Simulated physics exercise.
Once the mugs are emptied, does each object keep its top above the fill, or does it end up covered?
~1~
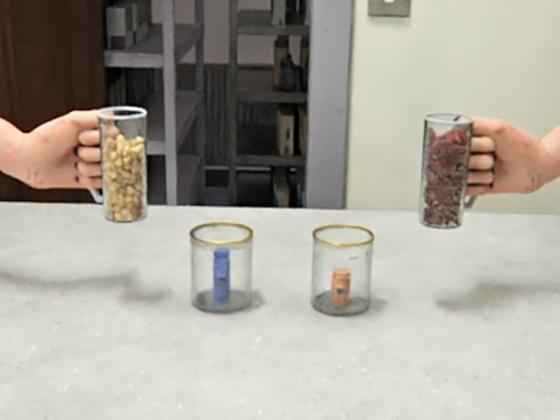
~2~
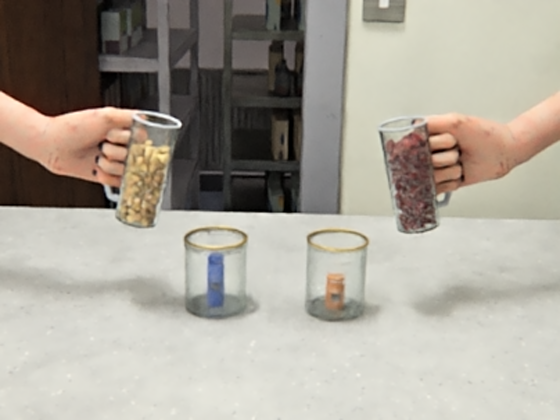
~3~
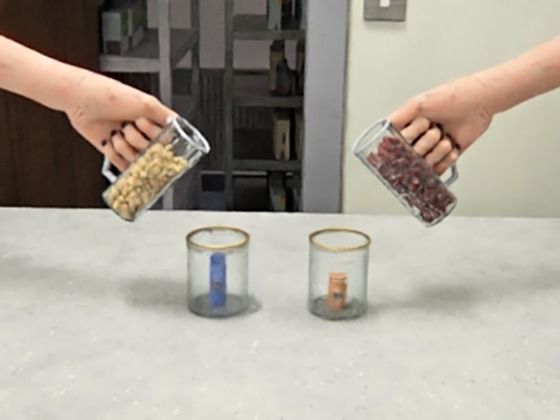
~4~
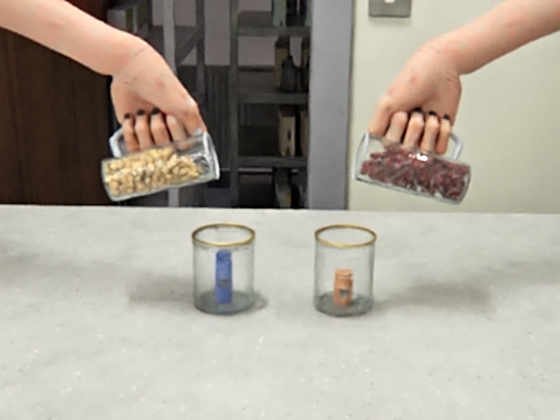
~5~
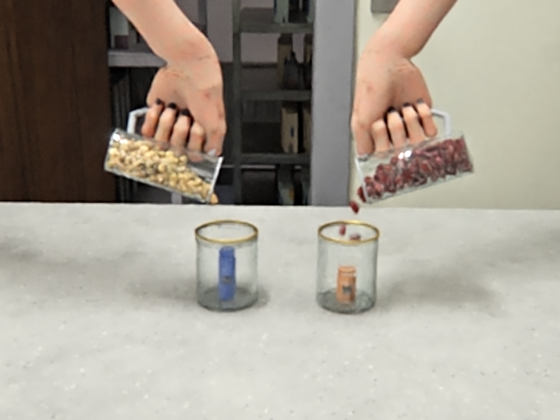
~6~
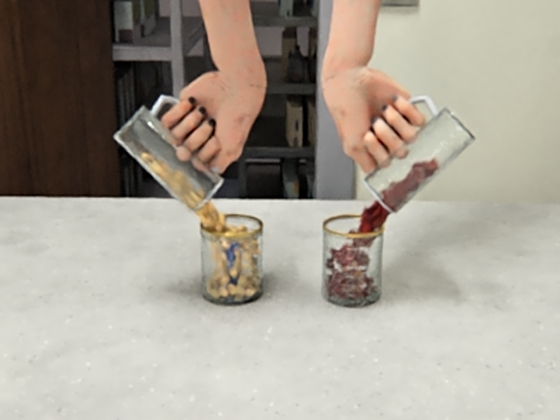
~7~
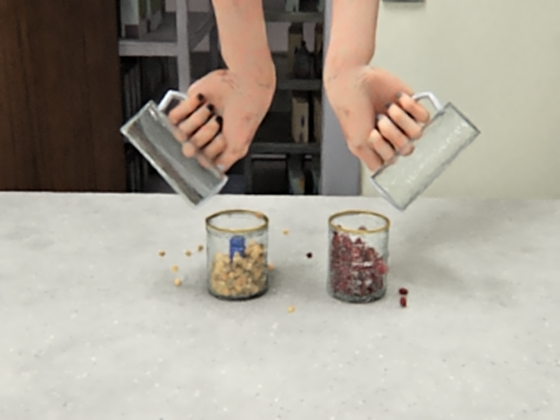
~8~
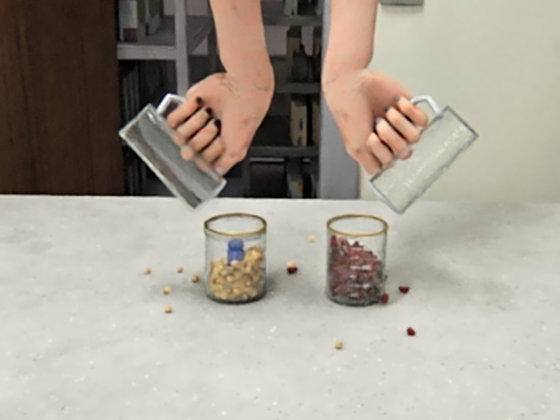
The blue object on the left keeps its top above the pale pieces. The orange object on the right is covered by the dark red ones.
Two hands empty mugs into glasses, burying the orange object while the blue one still shows.
